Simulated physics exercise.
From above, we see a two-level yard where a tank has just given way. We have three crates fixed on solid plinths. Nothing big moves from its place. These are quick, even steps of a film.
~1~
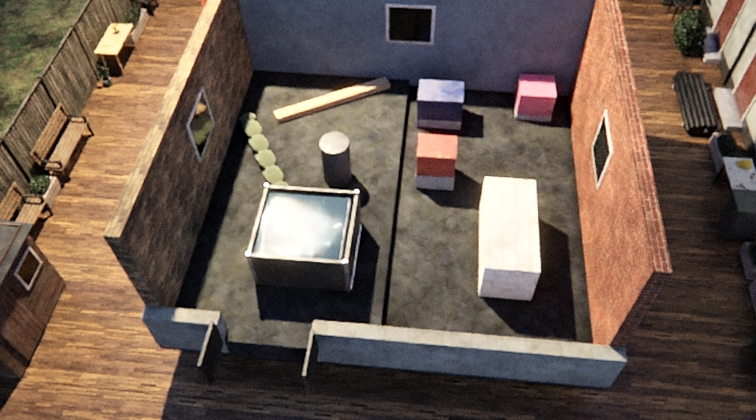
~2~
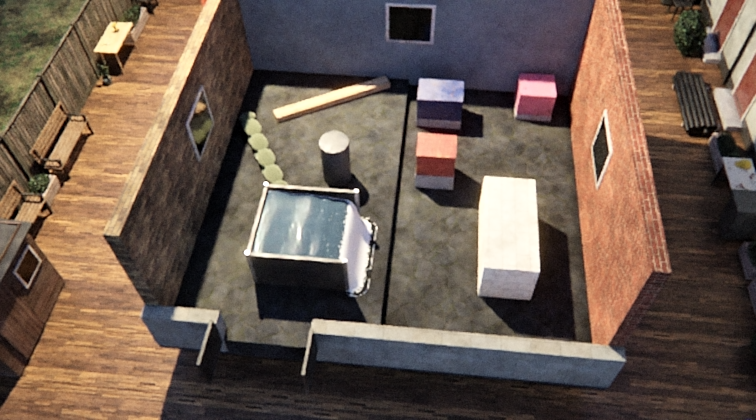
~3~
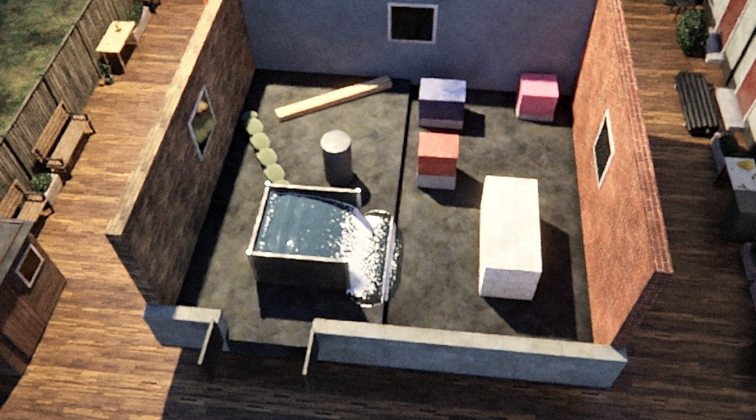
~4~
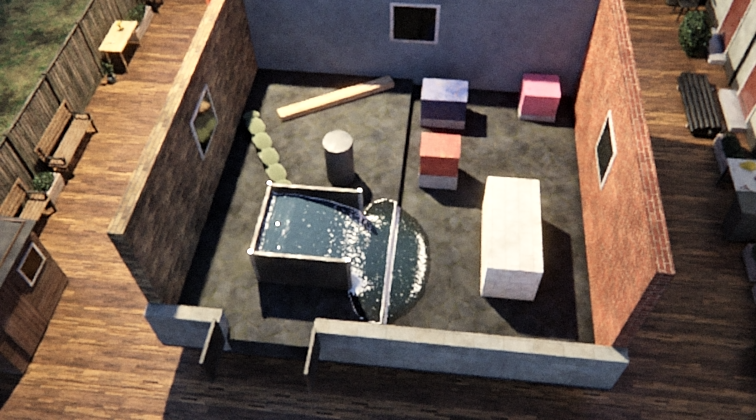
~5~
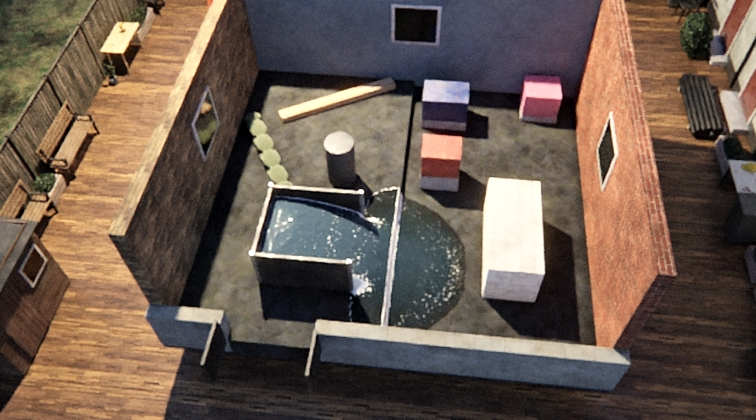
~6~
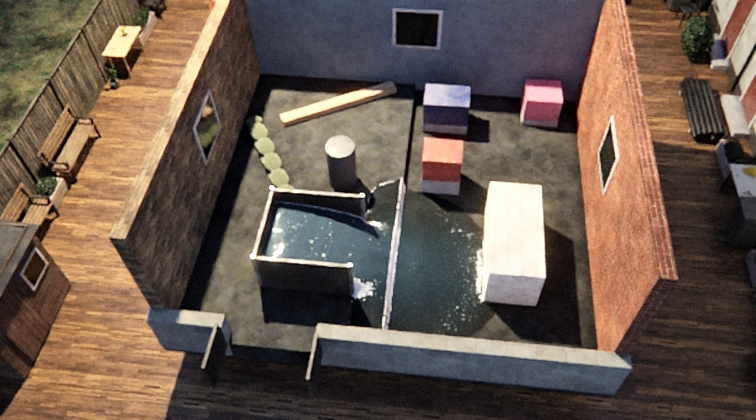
We see a walled yard from above with an open tank of water; the tank's right side gives way, and water pours out, crosses the dividing line and spreads rightward over the dark floor to the white block.
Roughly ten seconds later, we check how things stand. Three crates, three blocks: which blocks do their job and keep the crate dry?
The pink crate gets wet; the blue crate keeps dry; the red crate keeps dry.
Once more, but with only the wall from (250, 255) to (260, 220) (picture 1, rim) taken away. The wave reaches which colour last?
It is the one in pink.
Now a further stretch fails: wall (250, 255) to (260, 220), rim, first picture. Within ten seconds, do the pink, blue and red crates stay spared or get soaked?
In my view the pink crate is never reached; as for the blue crate, it is never reached; the red crate is never reached.
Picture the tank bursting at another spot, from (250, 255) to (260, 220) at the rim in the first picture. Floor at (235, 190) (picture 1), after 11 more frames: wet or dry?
Swamped.
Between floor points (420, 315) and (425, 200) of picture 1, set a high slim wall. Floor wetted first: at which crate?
That would be the crate marked red.
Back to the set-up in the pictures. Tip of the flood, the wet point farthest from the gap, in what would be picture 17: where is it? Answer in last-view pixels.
I'd point to (577, 139).
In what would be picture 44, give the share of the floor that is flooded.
Roughly 50 %.
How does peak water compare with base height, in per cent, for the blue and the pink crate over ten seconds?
Respectively 70 % and 180 %.
A moment on, water covers 25 % of the floor; the pink crate not reached, the blue crate not reached, the red crate water round its plinth.
Next, water covers 35 % of the floor; the pink crate water round its plinth, the blue crate water round its plinth, the red crate water round its plinth.
Then, water covers 50 % of the floor; the pink crate water round its plinth, the blue crate water round its plinth, the red crate water round its plinth.
Later, water covers 50 % of the floor; the pink crate water round its plinth, the blue crate water round its plinth, the red crate water round its plinth.
In the end, water covers 50 % of the floor; the pink crate was topped, the blue crate stayed above the water, the red crate stayed above the water.
